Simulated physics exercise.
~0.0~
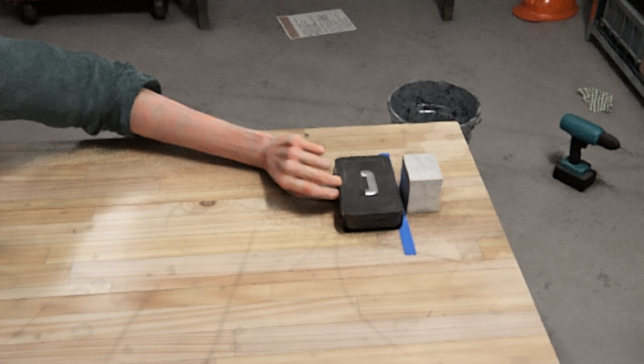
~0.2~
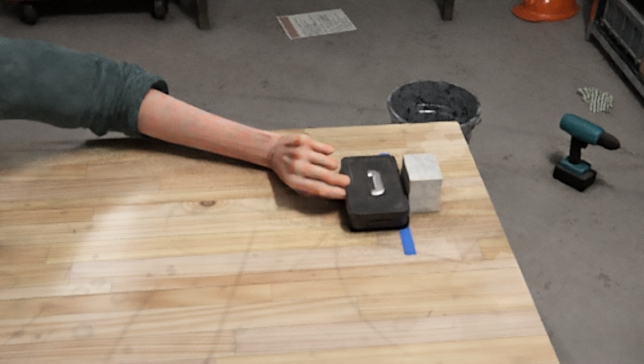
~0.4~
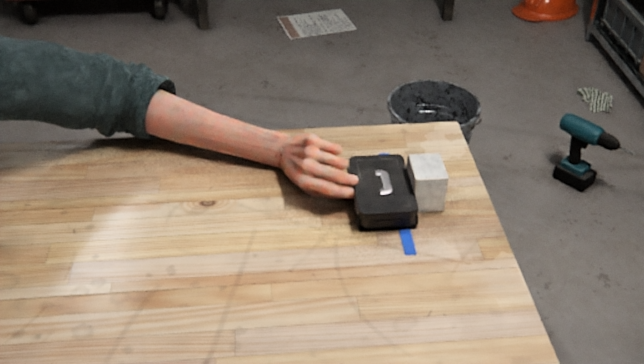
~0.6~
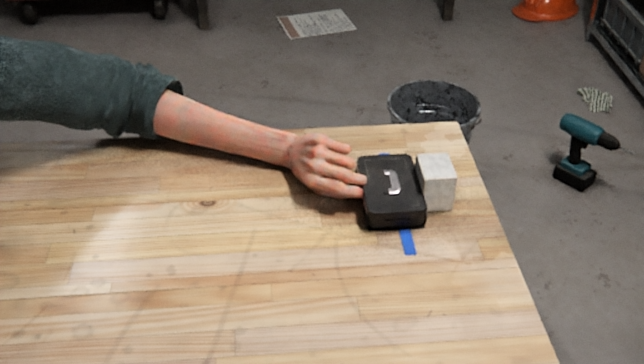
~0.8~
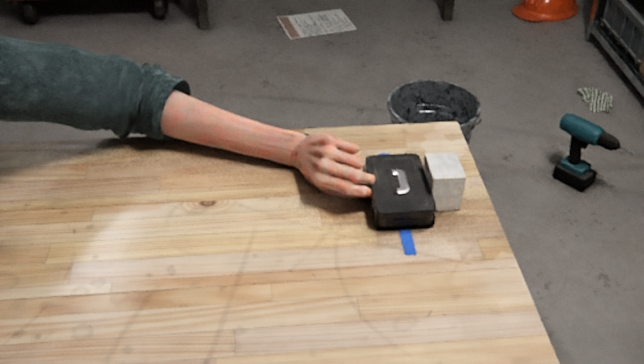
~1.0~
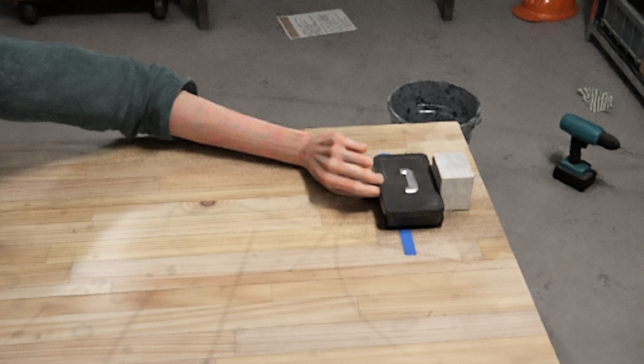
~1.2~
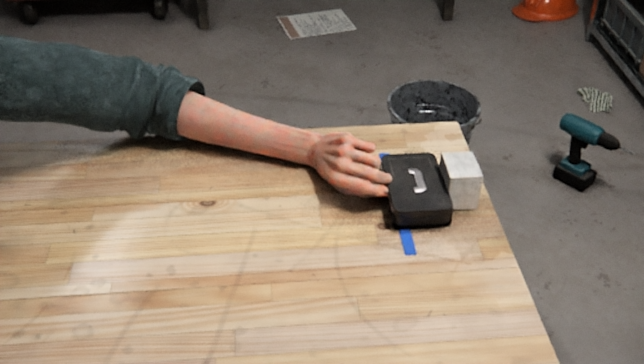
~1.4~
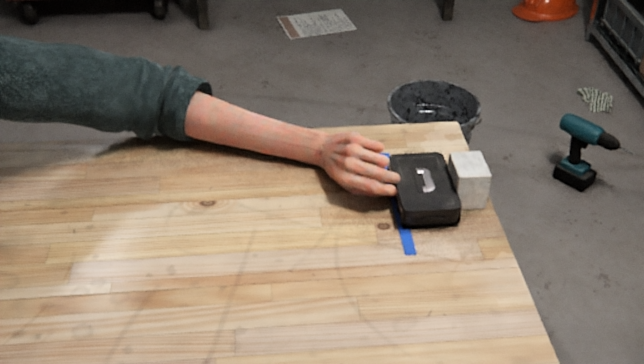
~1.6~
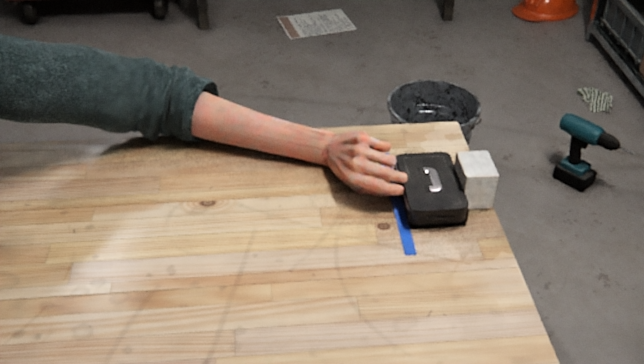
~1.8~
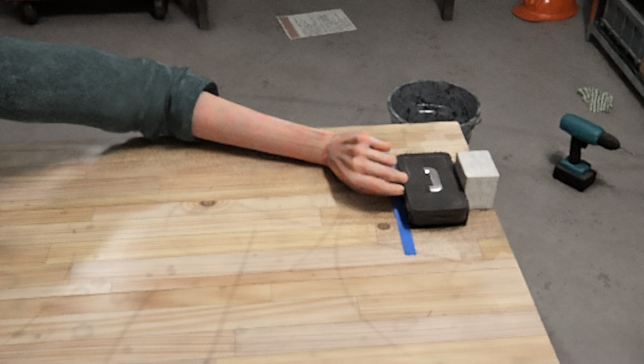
A hand slowly pushing a black case and white block right across a wooden table, stopping with the block upright at the edge.
